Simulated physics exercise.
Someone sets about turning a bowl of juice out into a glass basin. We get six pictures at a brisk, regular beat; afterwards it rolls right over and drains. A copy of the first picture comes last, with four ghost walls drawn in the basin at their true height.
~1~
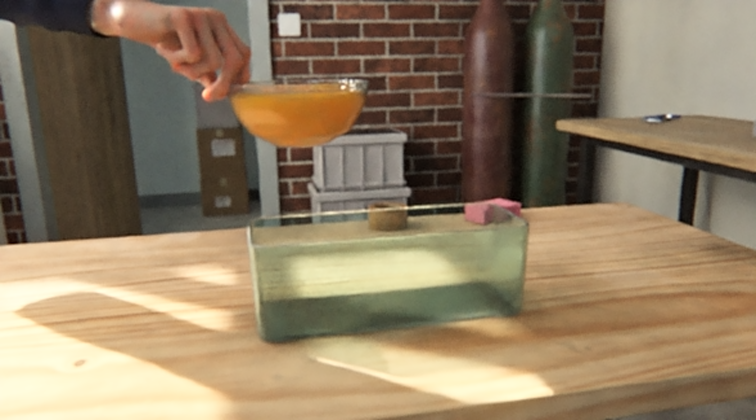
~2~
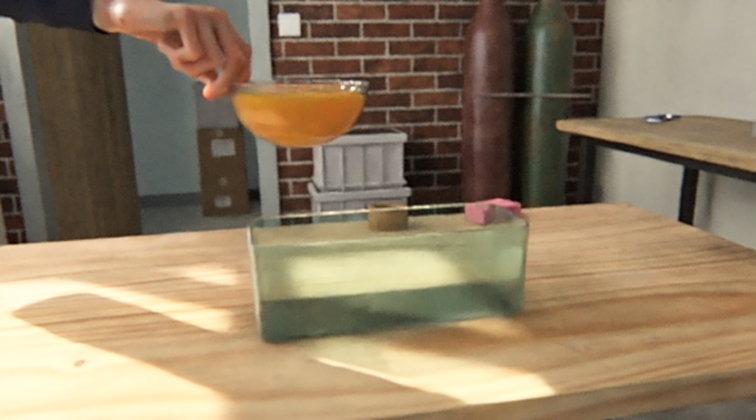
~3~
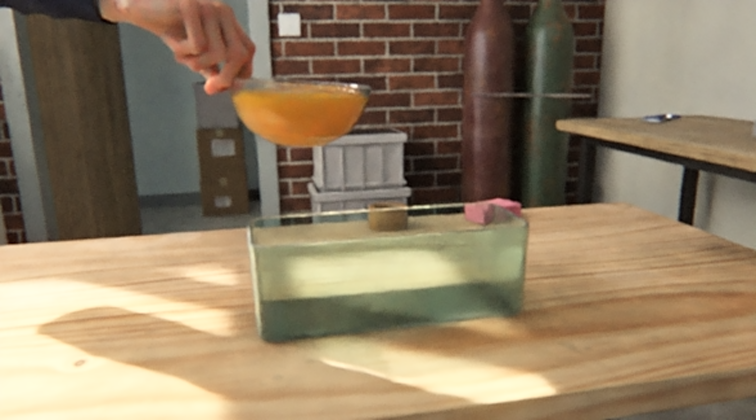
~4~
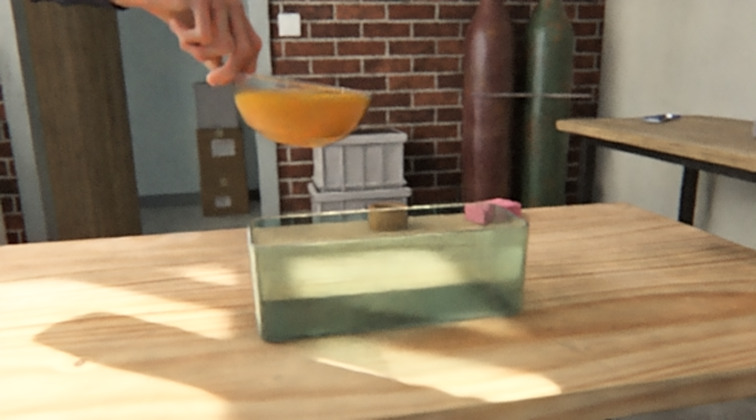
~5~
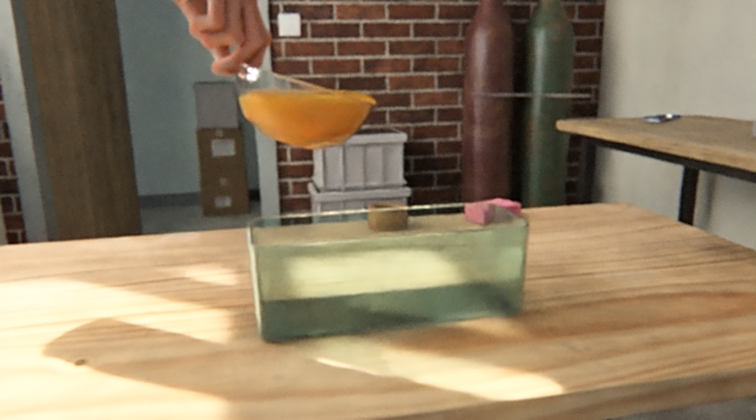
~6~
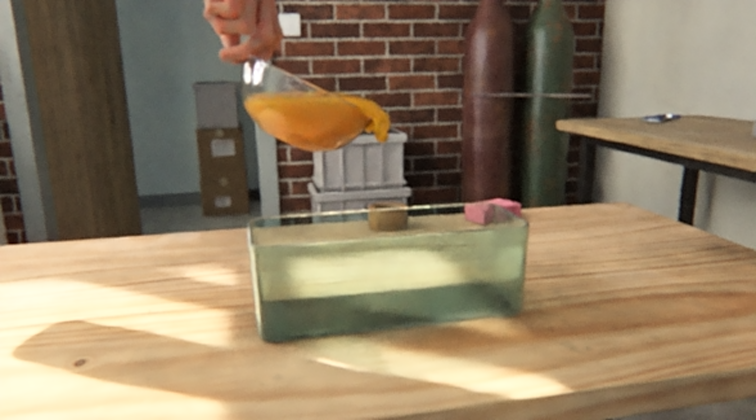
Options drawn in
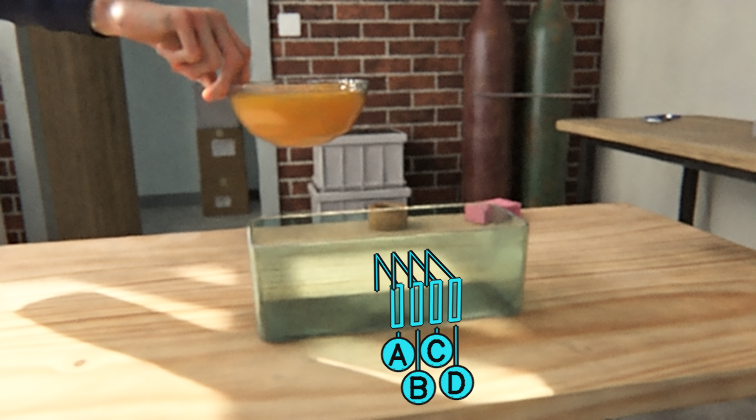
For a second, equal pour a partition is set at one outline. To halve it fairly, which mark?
I would pick slot C.
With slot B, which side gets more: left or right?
The right side.
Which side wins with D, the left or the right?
The left one.
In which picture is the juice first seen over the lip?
Picture 5.
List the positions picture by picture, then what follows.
In the first picture, upright, lip at (365, 80); basin from (258, 340) to (521, 312); nothing has left yet.
In the second picture, upright, lip at (365, 82); nothing has left yet.
In the third picture, tipped about 5°, lip at (367, 86); nothing has left yet.
In the fourth picture, tipped about 10°, lip at (369, 93); nothing has left yet.
In the fifth picture, tipped about 18°, lip at (370, 102); juice is over the lip, down to (370, 102).
In the sixth picture, tipped about 27°, lip at (371, 114); juice is over the lip, down to (380, 139).
In cyan, A at (398, 332); B at (417, 330); C at (436, 328); D at (455, 326).
For slot A, about 14 % ends left of the wall and 83 % right of it; 3 % is lost outside.
For slot B, about 27 % ends left of the wall and 70 % right of it; 3 % is lost outside.
For slot C, about 46 % ends left of the wall and 50 % right of it; 3 % is lost outside.
For slot D, about 78 % ends left of the wall and 16 % right of it; 5 % is lost outside.
